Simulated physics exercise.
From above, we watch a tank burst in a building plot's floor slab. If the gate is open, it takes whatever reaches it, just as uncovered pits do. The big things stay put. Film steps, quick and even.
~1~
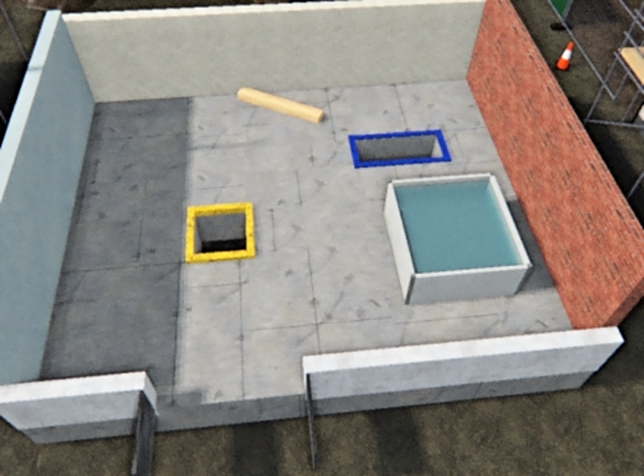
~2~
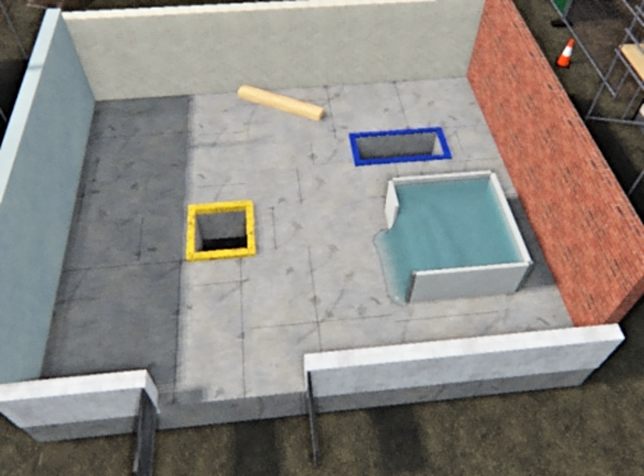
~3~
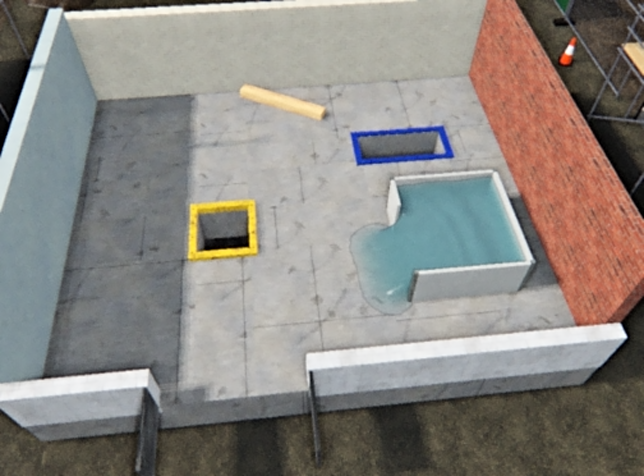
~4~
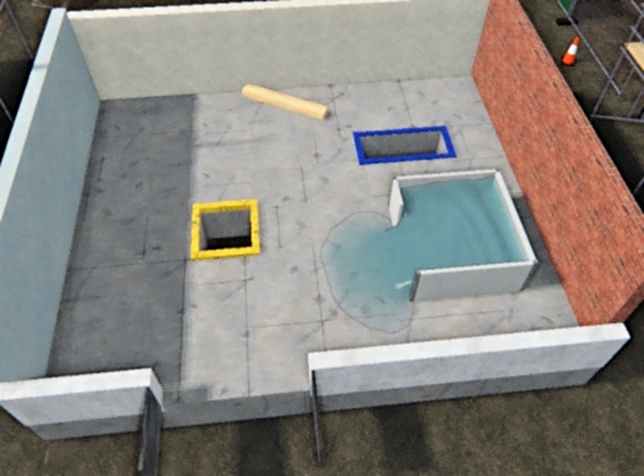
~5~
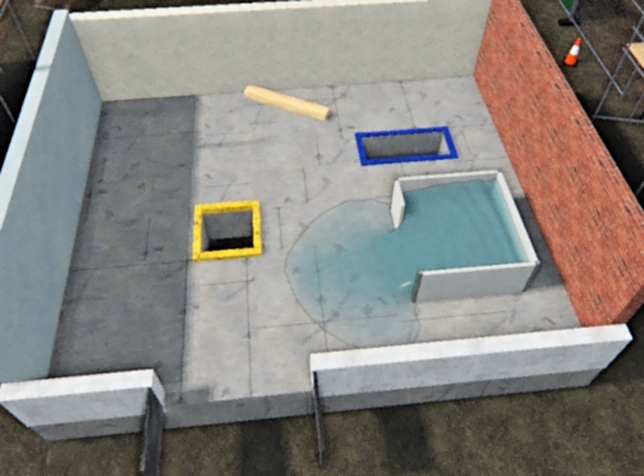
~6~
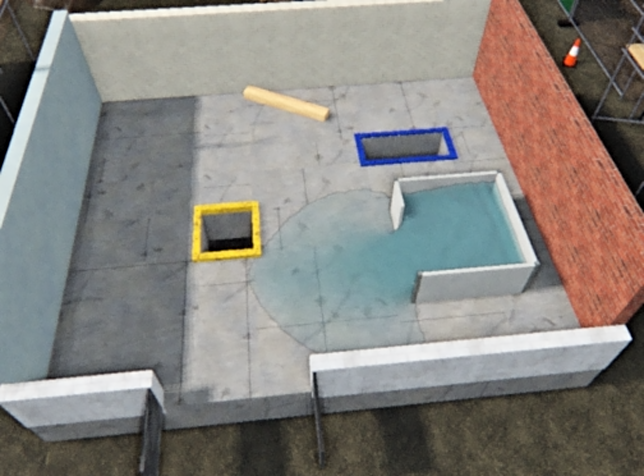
Teal water pours from a gap in the left side of a pale, box-shaped tank and spreads leftward across a grey floor slab in a widening, rounded sheet, while the level in the tank lowers. The walled building plot is seen from high above, with a red brick wall at right and a pale blue one at left. A yellow-edged pit, a blue-edged pit and a wooden log stay still as the view shifts very slightly.
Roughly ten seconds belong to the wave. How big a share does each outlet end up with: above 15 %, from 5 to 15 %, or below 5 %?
The result: The gate gets above 15 %; the yellow pit gets from 5 to 15 %; the blue pit gets below 5 %.
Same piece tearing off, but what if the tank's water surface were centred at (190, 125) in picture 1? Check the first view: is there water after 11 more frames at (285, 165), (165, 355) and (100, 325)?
Looking at all three, I'd call them bone dry, swamped, swamped.
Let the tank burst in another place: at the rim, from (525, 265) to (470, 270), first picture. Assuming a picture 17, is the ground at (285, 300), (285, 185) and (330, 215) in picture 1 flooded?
The first would be drenched, the second still unwetted and the third still unwetted.
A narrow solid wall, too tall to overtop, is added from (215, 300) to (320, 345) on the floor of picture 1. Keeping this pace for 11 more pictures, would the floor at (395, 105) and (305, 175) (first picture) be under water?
Going one by one, you'd find the first left untouched and then the other left untouched.
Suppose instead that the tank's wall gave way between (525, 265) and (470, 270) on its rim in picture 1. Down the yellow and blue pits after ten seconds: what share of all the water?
Yellow: 0 percent; blue: 2 percent.
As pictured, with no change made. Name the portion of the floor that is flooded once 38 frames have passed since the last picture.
Around 60 percent.
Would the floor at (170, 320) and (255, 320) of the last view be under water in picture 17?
As listed: Swamped; swamped.
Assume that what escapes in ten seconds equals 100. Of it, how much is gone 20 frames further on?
Close to 55 %.
A moment on, water covers 30 % of the floor; the gate 0 %, the yellow pit 2 %, the blue pit 0 %.
Next, water covers 35 % of the floor; the gate 4 %, the yellow pit 5 %, the blue pit 0 %.
Then, water covers 45 % of the floor; the gate 9 %, the yellow pit 8 %, the blue pit 0 %.
Later, water covers 60 % of the floor; the gate 15 %, the yellow pit 9 %, the blue pit 0 %.
In the end, water covers 65 % of the floor; the gate 22 %, the yellow pit 9 %, the blue pit 0 %.
